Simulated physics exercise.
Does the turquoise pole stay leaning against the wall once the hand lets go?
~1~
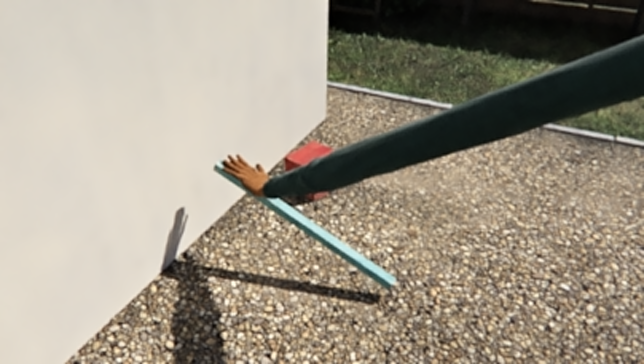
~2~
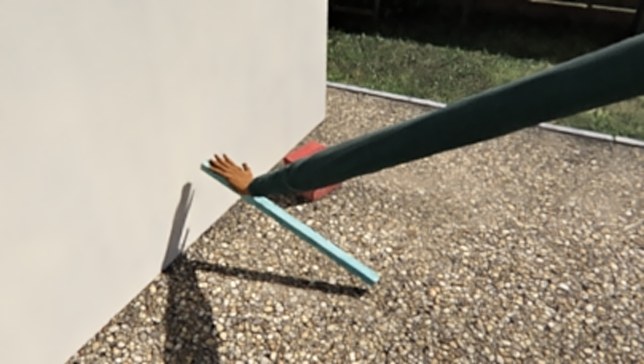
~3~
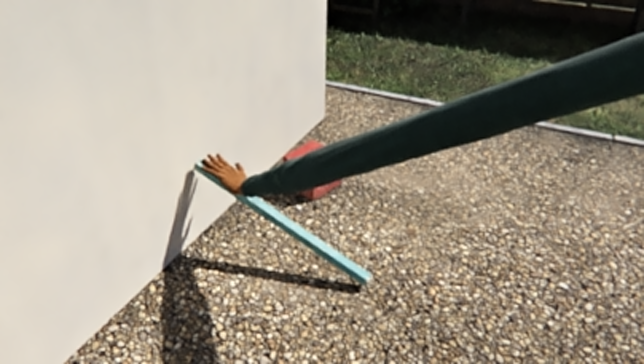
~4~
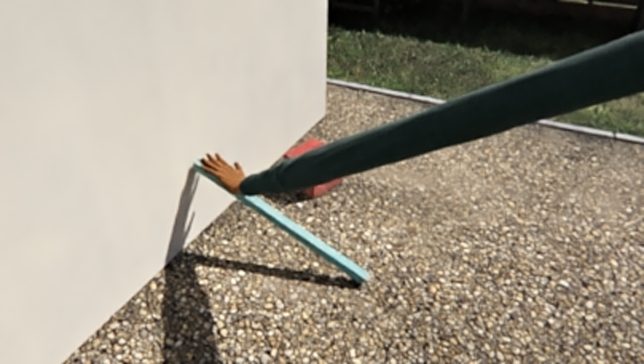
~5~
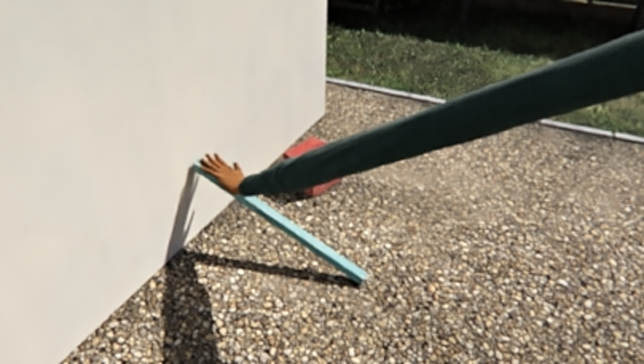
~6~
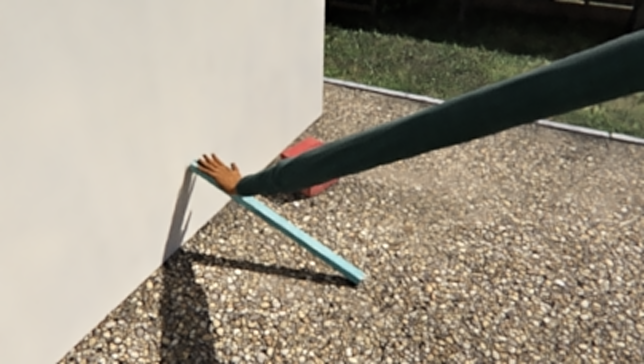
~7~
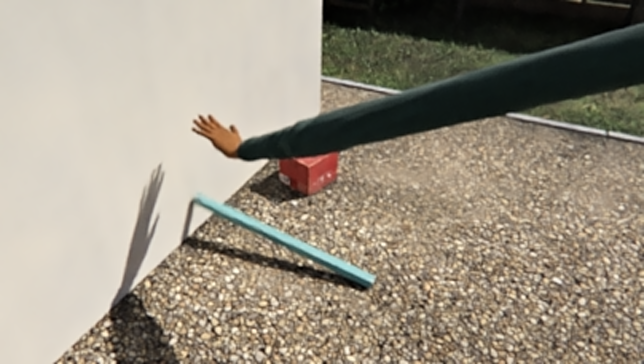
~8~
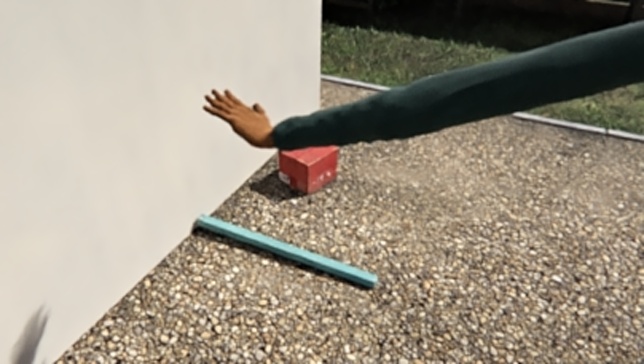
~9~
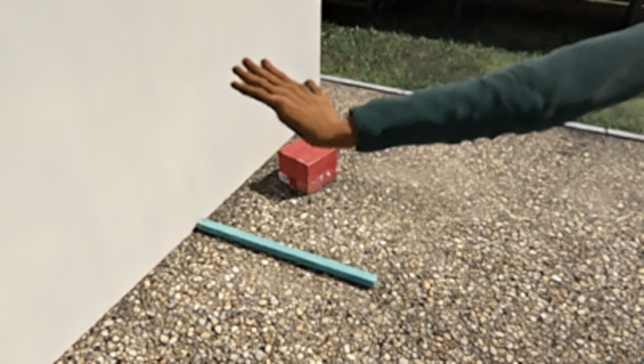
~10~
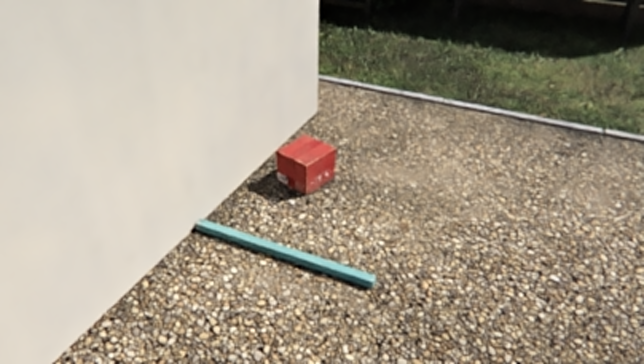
No, the pole slides down the wall after the hand draws back and ends up lying on the pebbled ground.
Hand leaning a turquoise pole against a white wall near a red box, then letting go as it slides down flat.
